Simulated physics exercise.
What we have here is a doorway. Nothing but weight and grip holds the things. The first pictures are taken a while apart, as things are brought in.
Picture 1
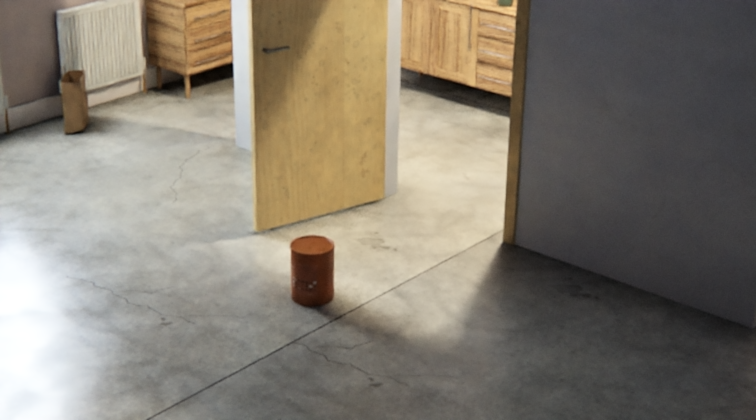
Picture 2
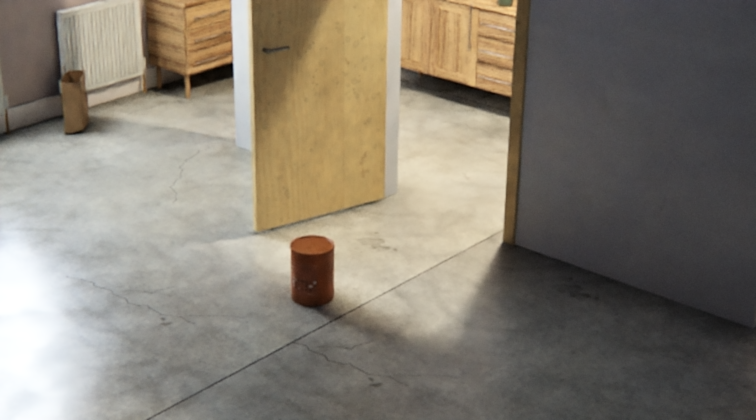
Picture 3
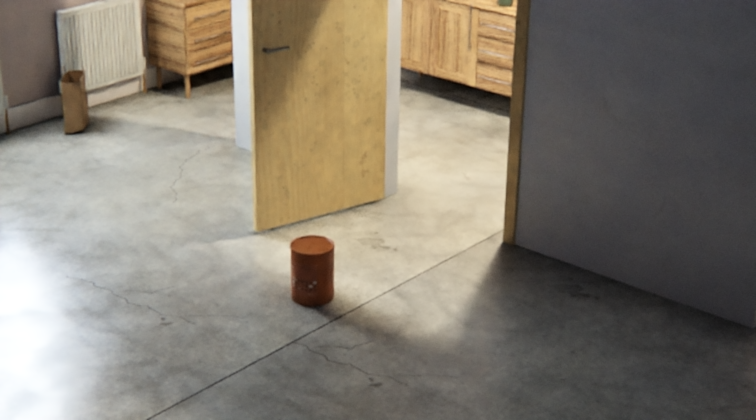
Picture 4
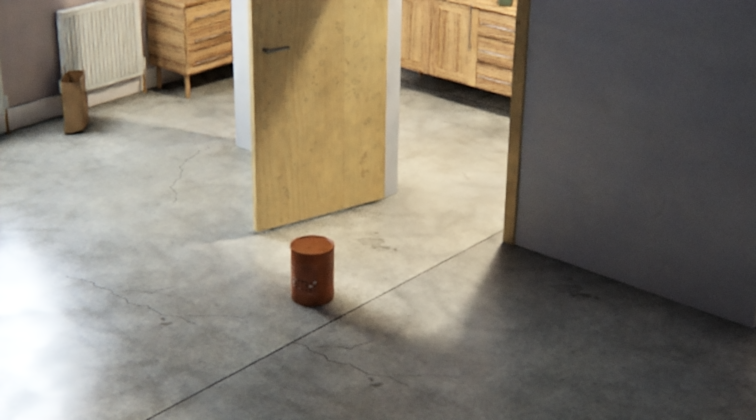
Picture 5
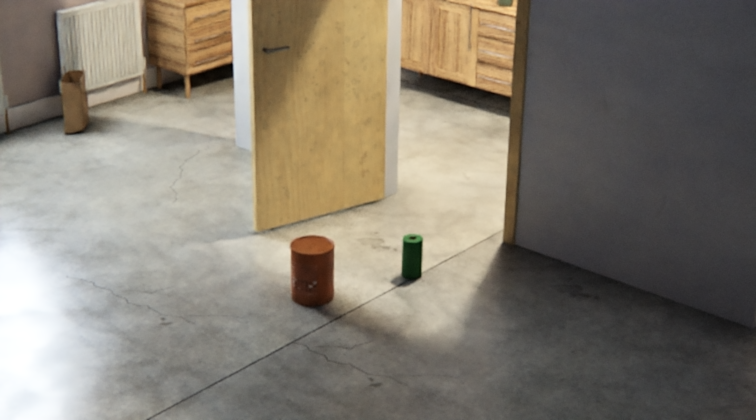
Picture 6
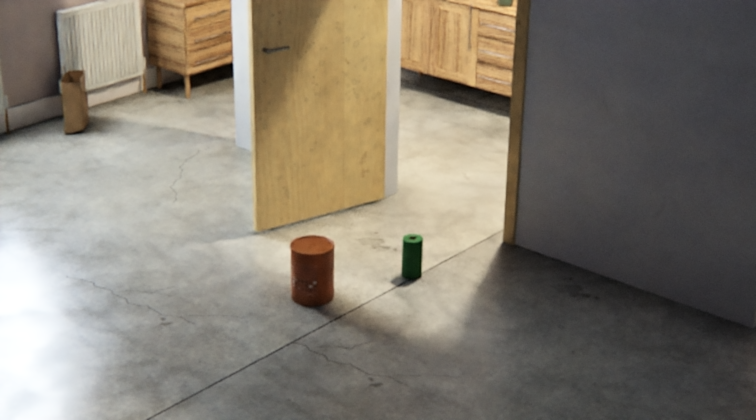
In a doorway with its wooden door standing wide open, an orange pail sat alone on the grey floor, then a green roll appeared to its right, and nothing else moved.
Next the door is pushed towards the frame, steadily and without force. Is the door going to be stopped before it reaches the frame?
Turns out the door touches the frame just fine.
Then, 0.80 s on from there, open by 80°.
Then, 1.40 s on from there, open by 48°.
Then, 2.00 s on from there, open by 14°.
In the end, open by 0°; both unmoved. At the end, from the last picture's camera, green roll near (412, 257).
